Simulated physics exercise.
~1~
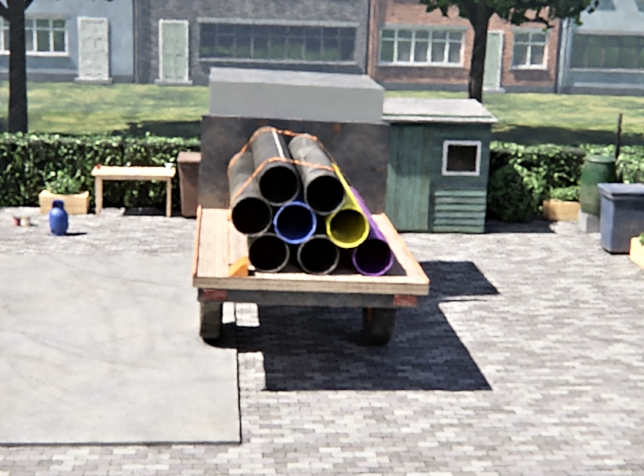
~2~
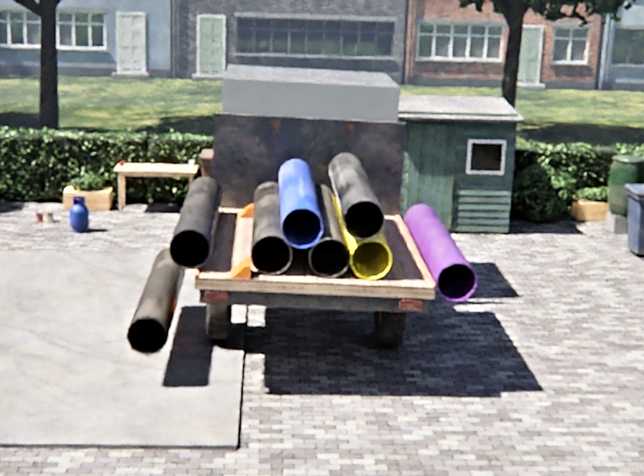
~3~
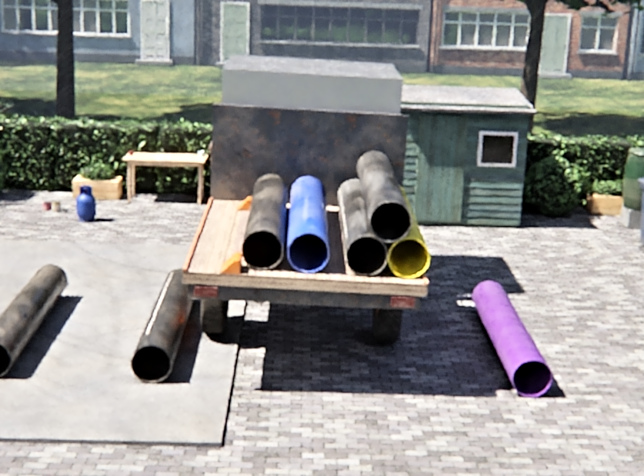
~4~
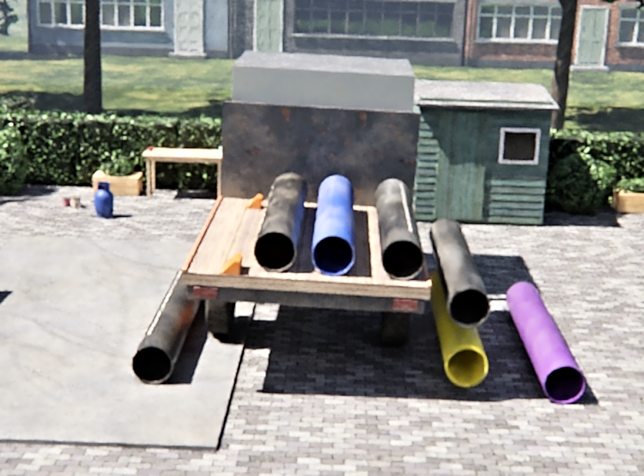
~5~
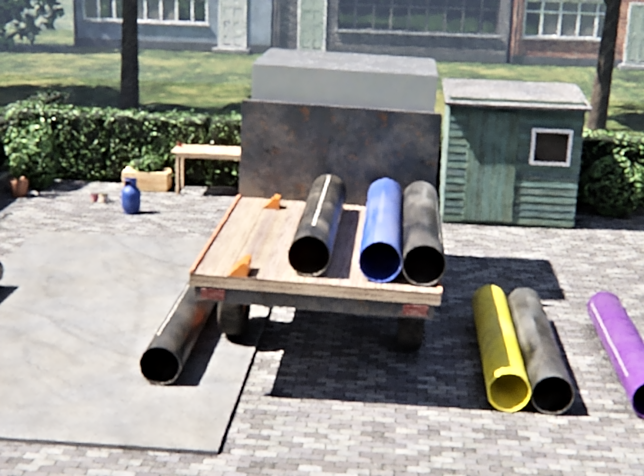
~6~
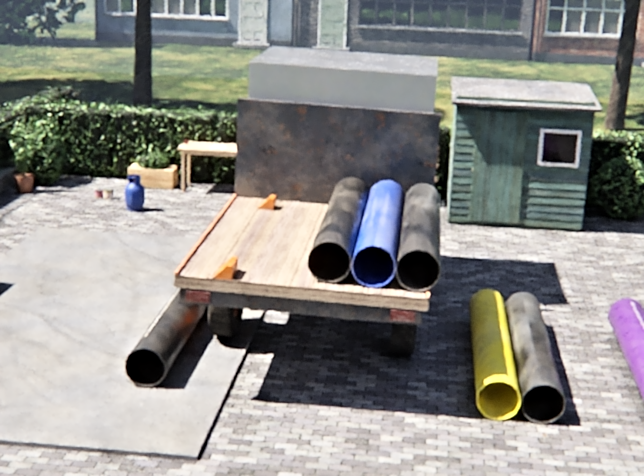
The clip opens on a parked flatbed lorry seen from behind, its deck stacked with plastic pipes, mostly black, with one blue, one yellow and one purple. The strapped stack comes loose and spreads, with black pipes tumbling off the left side while the purple one drops off the right. The blue pipe settles onto the deck as the purple one lies on the paving. Next the yellow pipe and a black one go over the right edge and come down side by side. At the end, the blue pipe rests on the deck between two black ones, near the right edge.
